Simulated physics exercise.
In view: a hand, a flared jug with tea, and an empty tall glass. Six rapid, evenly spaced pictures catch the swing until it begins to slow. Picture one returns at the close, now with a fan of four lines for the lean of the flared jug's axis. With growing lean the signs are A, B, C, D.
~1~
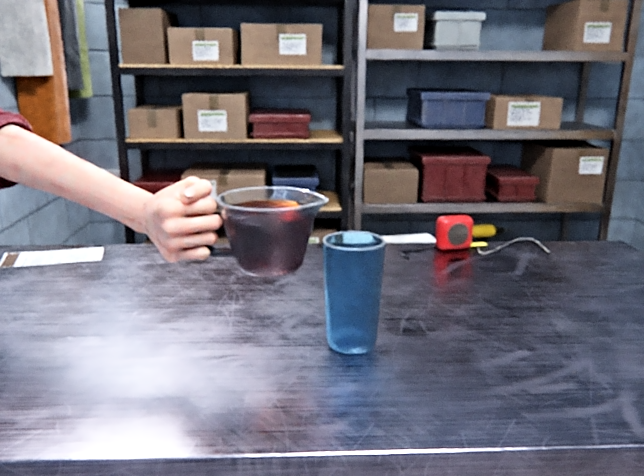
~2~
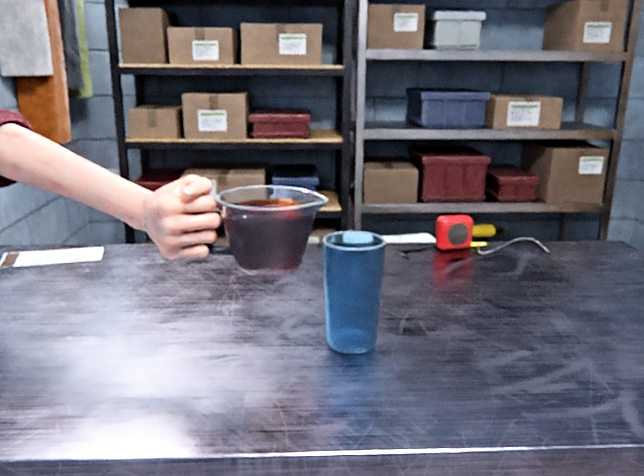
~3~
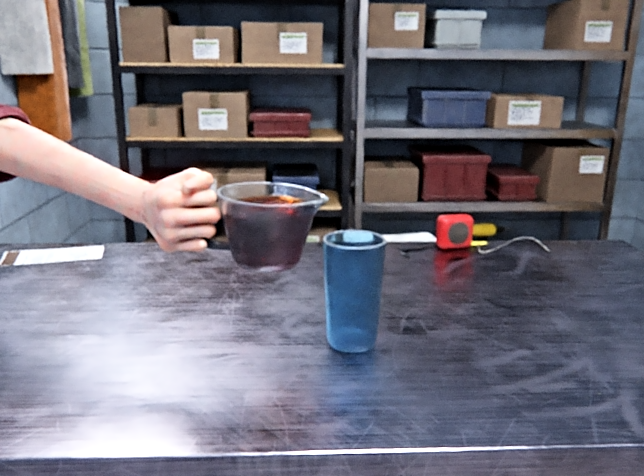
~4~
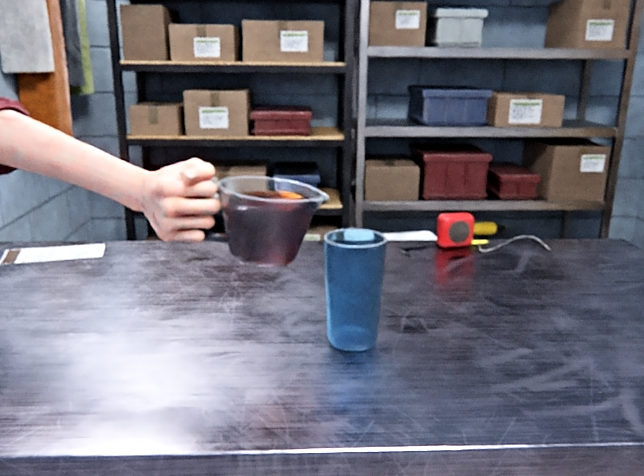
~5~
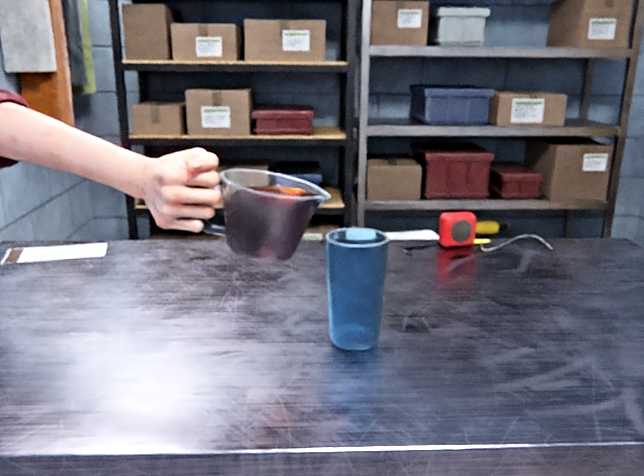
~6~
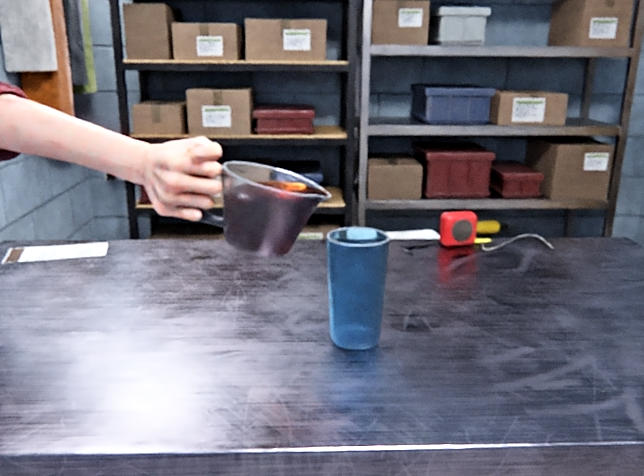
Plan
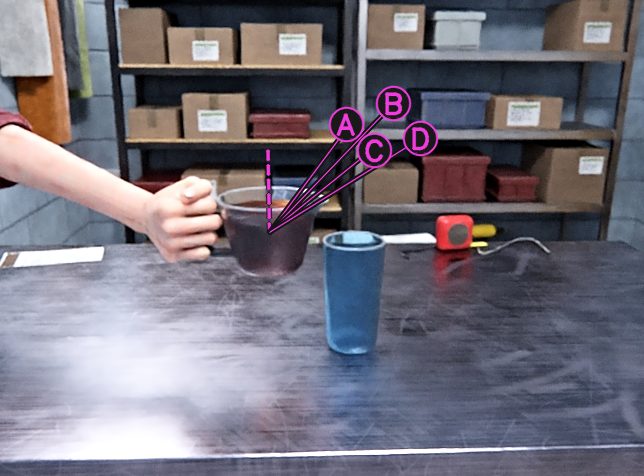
At a dark, scratched table in front of shelves stacked with boxes, a hand reaching from the left holds a clear jug of dark reddish liquid beside a tall blue glass, then gradually tilts the jug slightly to the right.
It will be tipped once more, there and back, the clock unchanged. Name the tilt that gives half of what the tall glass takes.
Use line B.
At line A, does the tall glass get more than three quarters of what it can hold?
No, it does not.
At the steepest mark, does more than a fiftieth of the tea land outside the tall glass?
No.
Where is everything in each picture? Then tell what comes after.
Upright, lip at (327, 200); rim of the tall glass round (354, 240); nothing has left yet.
Upright, lip at (327, 200); nothing has left yet.
Tipped about 3°, lip at (327, 199); nothing has left yet.
Tipped about 7°, lip at (328, 197); nothing has left yet.
Tipped about 11°, lip at (329, 196); nothing has left yet.
Tipped about 15°, lip at (330, 196); nothing has left yet.
On the marked copy, A at (338, 139); B at (381, 115); C at (359, 159); D at (405, 147).
With A, the tall glass ends with about 35 % of what it can hold.
With B, the tall glass ends with about 50 % of what it can hold.
With C, the tall glass ends with about 65 % of what it can hold.
With D, the tall glass ends with about 79 % of what it can hold.
